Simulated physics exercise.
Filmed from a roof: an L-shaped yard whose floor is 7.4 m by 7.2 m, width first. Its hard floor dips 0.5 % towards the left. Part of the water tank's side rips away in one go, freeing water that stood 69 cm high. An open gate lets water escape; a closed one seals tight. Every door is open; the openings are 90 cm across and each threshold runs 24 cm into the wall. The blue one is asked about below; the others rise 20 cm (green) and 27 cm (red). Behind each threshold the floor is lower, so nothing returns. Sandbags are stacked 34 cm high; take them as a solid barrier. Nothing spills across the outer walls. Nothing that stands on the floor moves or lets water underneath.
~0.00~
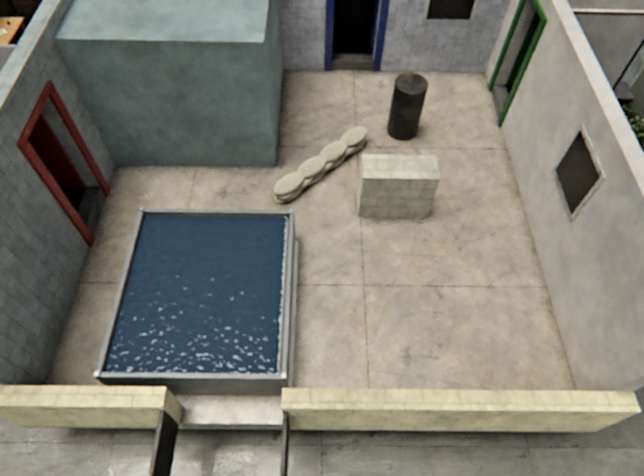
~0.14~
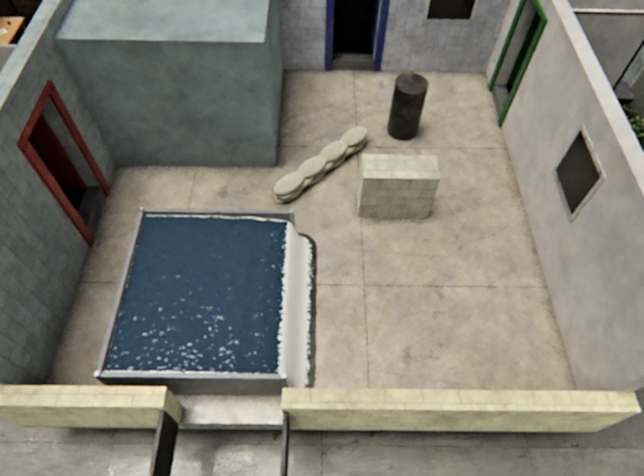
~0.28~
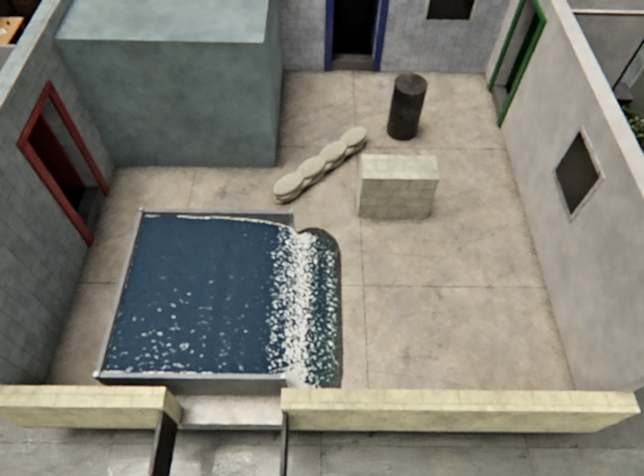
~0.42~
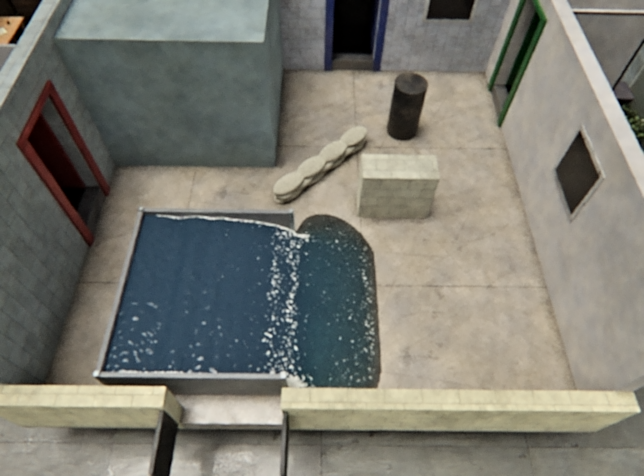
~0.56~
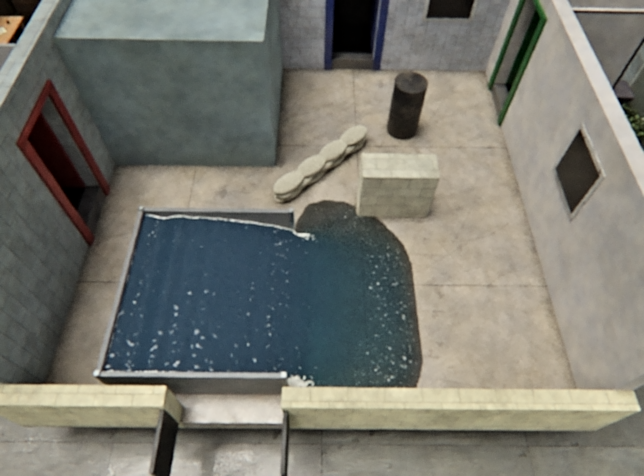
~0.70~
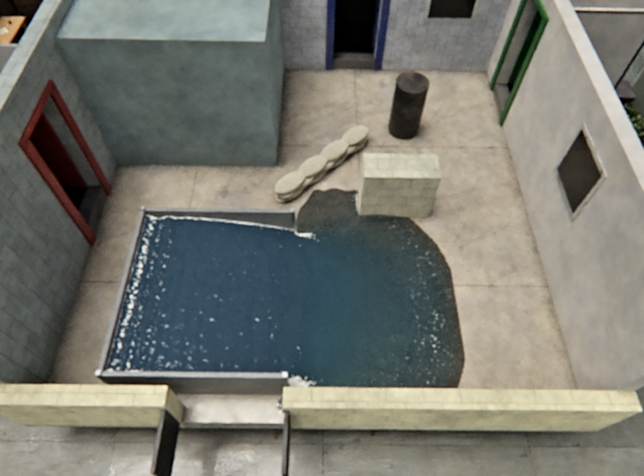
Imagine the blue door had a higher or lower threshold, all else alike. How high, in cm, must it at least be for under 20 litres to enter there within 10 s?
It would have to be roughly 8 cm high.
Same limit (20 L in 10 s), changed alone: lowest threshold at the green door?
About 14.0 cm at green.
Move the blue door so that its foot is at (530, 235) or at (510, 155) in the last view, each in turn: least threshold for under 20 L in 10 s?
About 29 and 9.0 cm.
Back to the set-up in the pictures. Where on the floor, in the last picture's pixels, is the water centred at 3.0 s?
Near (408, 291).
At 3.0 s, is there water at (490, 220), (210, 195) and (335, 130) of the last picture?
In that order: Wet, not reached, still dry.
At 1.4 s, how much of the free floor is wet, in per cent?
Near 35 per cent is wet.
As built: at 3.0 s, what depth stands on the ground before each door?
In cm: Blue 0, green 4, red 0.
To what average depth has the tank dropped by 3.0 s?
About 17 cm.
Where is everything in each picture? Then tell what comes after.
Still water, 69 cm deep, in the water tank at (206, 287); the blue door at (355, 28) is dry, in the first frame.
The gap is at (288, 301), the front 0.4 m out at (310, 375); the back of the water tank holds 69 cm, in the second frame.
The gap is at (287, 303), the front 0.7 m out at (335, 384); the back of the water tank holds 69 cm, in the third frame.
The gap is at (288, 304), the front 1.3 m out at (374, 380); the back of the water tank holds 69 cm, in the fourth frame.
The front is at (415, 366), 1.9 m from the gap at (288, 303); 5.6 m2 of floor is wet, 67 cm left at the back, in the fifth frame.
The front is at (457, 359), 2.5 m from the gap at (289, 303); 7.5 m2 of floor is wet, 59 cm left at the back; 3.5 m in a straight line remain to the blue door at (357, 27), in the sixth frame.
After 1.4 s water covers 35 % of the floor, deepest (36 cm) near (583, 407); it has not reached the blue door.
After 3.0 s water covers 50 % of the floor, deepest (40 cm) near (570, 407); it has not reached the blue door.
After 10.0 s water covers 95 % of the floor, deepest (20 cm) near (285, 138); 14 cm at the blue door, 0 litres in over its 24 cm threshold.
At the blue door as built, the water arrived by 4.3 s and peaked near 14 cm at 10.0 s.
With a threshold of 6.5 cm, 36 litres would have come in within the 10 s; with 10 cm, 8 litres. So under 20 litres takes about 8 cm.
